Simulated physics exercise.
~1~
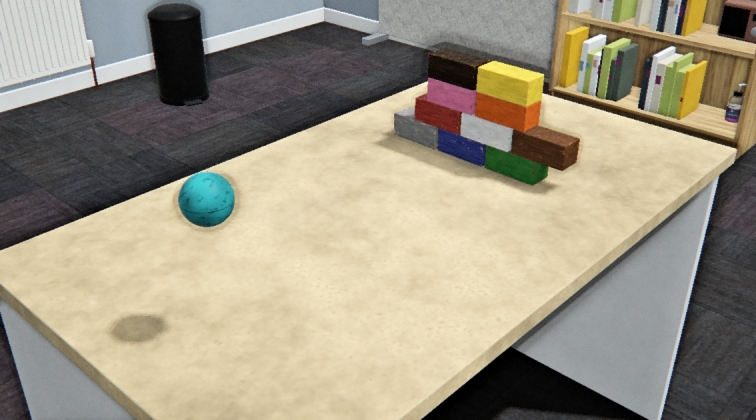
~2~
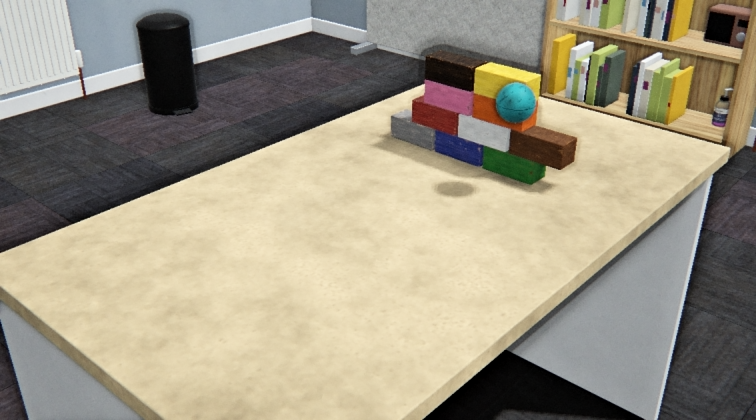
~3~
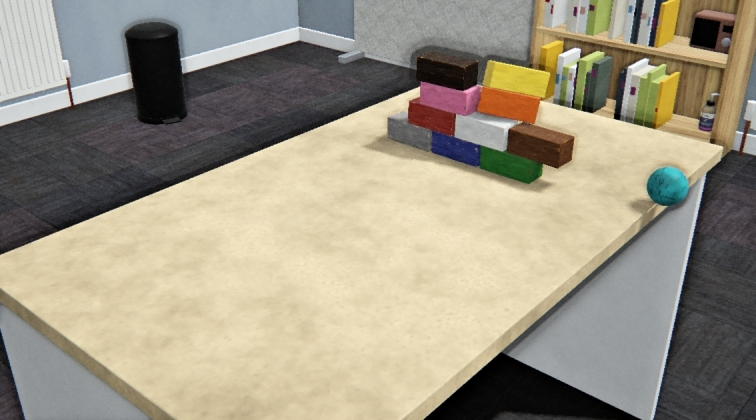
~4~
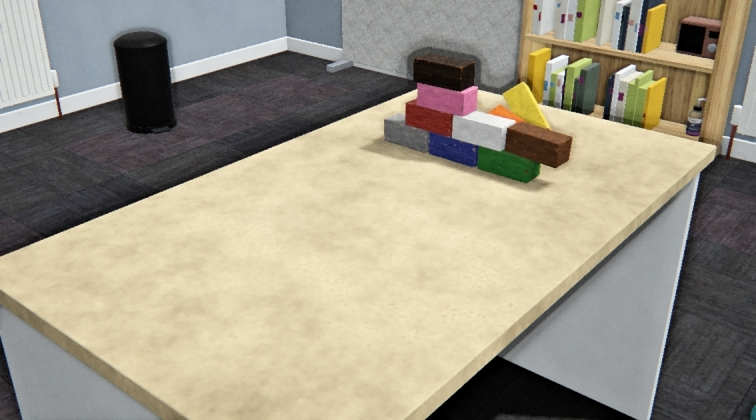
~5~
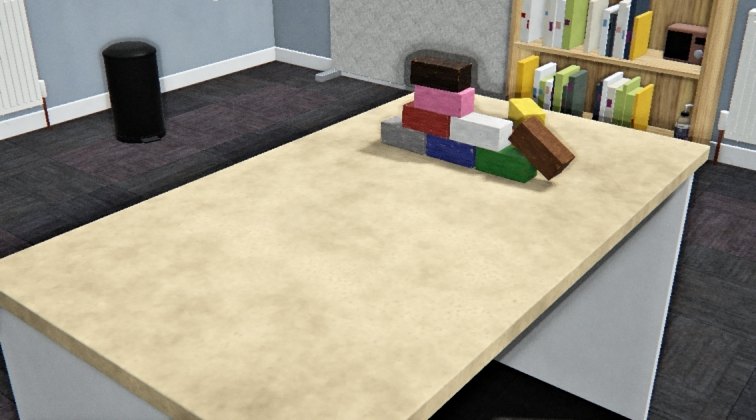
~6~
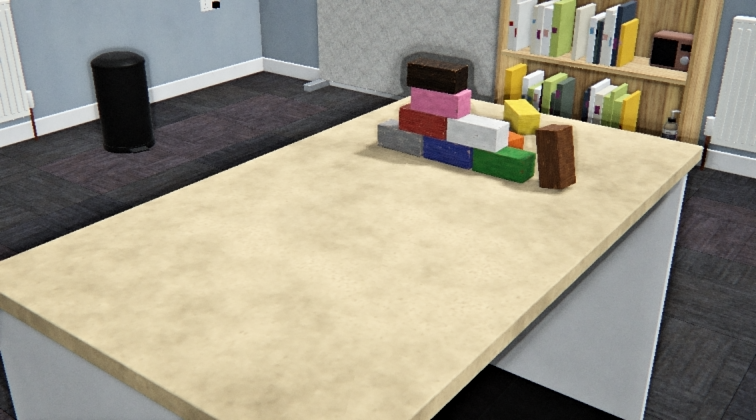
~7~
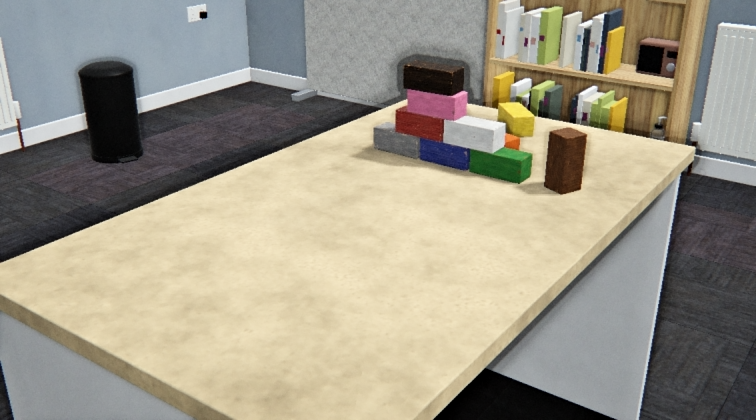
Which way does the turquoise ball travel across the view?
The turquoise ball travels to the right, passing from the left part of the table to its right edge.
